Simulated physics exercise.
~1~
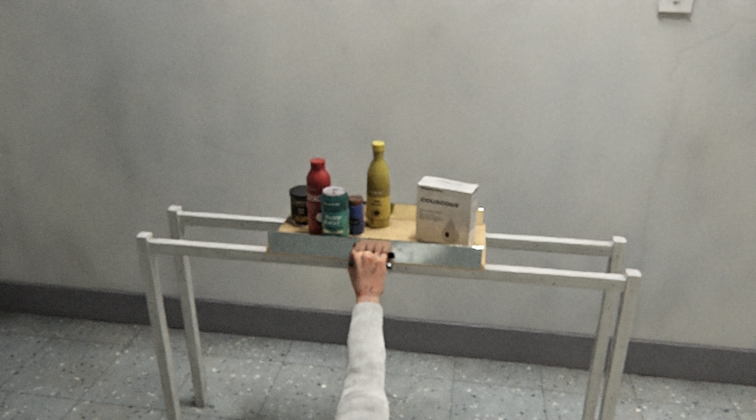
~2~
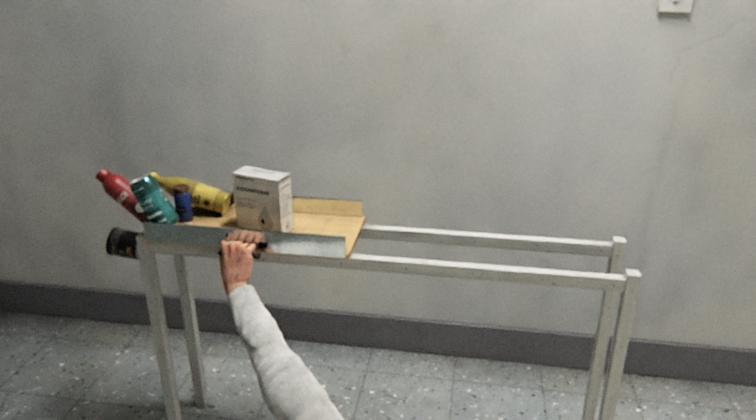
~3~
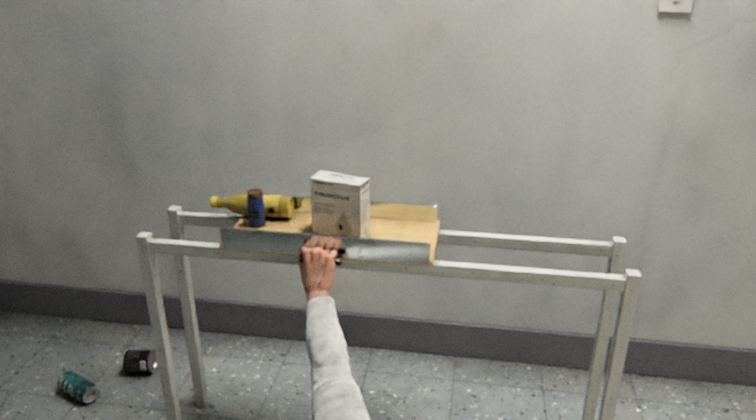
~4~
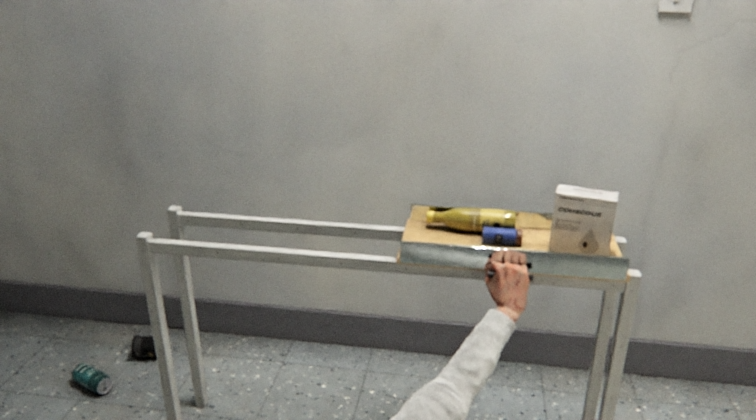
The video shows a hand sliding a tray of bottles, cans and a white packet left along a rack, where the red bottle, turquoise can and black tin go off the end, then right, leaving the yellow bottle and blue shaker lying beside the upright packet.
